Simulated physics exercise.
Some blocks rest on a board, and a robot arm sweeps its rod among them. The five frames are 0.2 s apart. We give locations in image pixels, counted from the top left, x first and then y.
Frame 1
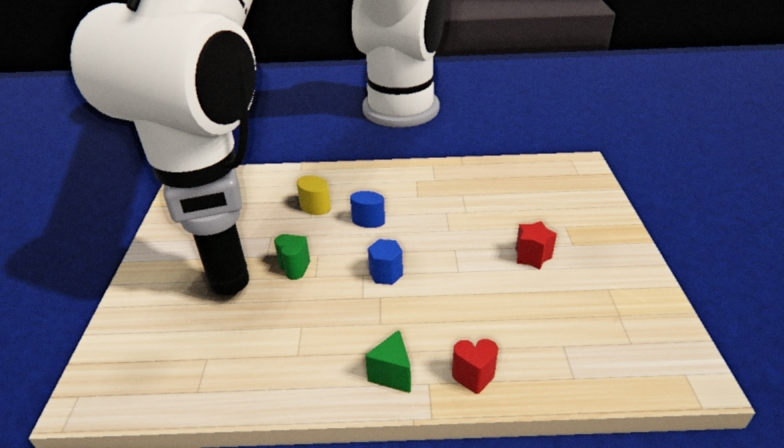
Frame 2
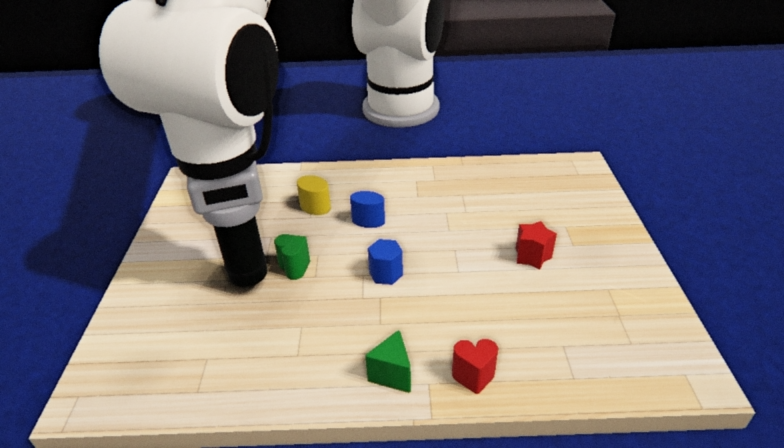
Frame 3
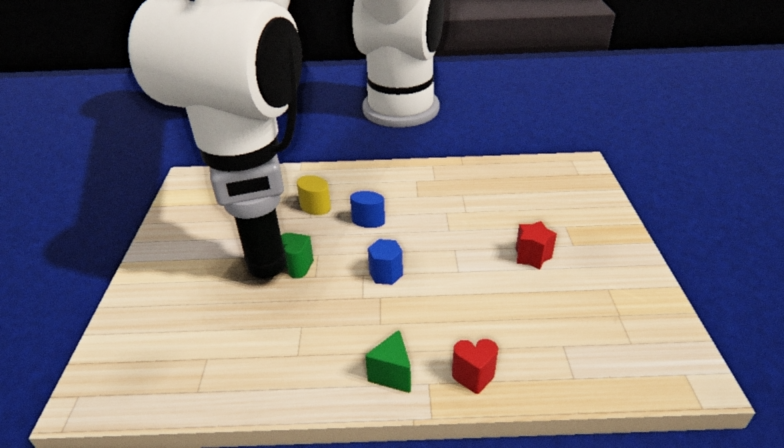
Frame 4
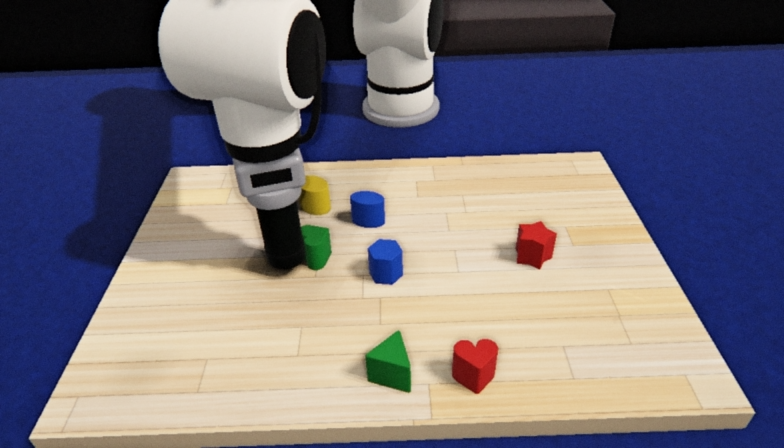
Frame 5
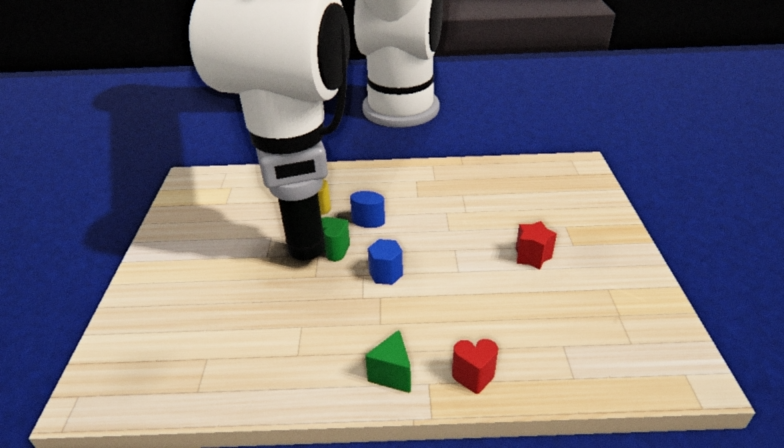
A white robot arm moved its black rod rightward across a wooden board until it met a green block, then pushed the block right and slightly away, toward the blue blocks, which stayed still.
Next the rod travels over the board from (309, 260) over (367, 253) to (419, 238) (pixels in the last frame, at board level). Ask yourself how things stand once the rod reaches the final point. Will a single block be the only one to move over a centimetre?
That would be a yes.
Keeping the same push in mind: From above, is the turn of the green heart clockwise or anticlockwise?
The block turns counter-clockwise.
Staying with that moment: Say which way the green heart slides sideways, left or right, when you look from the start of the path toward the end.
The green heart goes left.
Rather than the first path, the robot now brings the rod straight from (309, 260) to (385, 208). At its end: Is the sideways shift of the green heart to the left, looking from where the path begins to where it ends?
It seems not.
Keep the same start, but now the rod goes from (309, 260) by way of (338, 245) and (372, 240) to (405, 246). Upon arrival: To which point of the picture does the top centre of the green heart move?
It will end up at (407, 203).
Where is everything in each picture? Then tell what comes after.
Rod tip at (230, 283); block tops, green heart at (290, 243); blue six-sided block at (385, 249), in the first frame.
Rod at (248, 275); blocks unchanged, in the second frame.
Rod at (267, 266); green heart at (293, 241), in the third frame.
Rod at (287, 258); green heart at (313, 233), in the fourth frame.
Rod at (307, 249); green heart at (332, 225); blue six-sided block at (385, 249), in the fifth frame.
What follows on the original path. One third of the way, rod at (347, 245); green heart at (368, 217), turned 15° anticlockwise.
Two thirds of the way, rod at (385, 239); green heart at (393, 207), turned 45° anticlockwise.
At the end, rod at (419, 227); green heart at (405, 199), turned 90° anticlockwise; blue six-sided block in place.
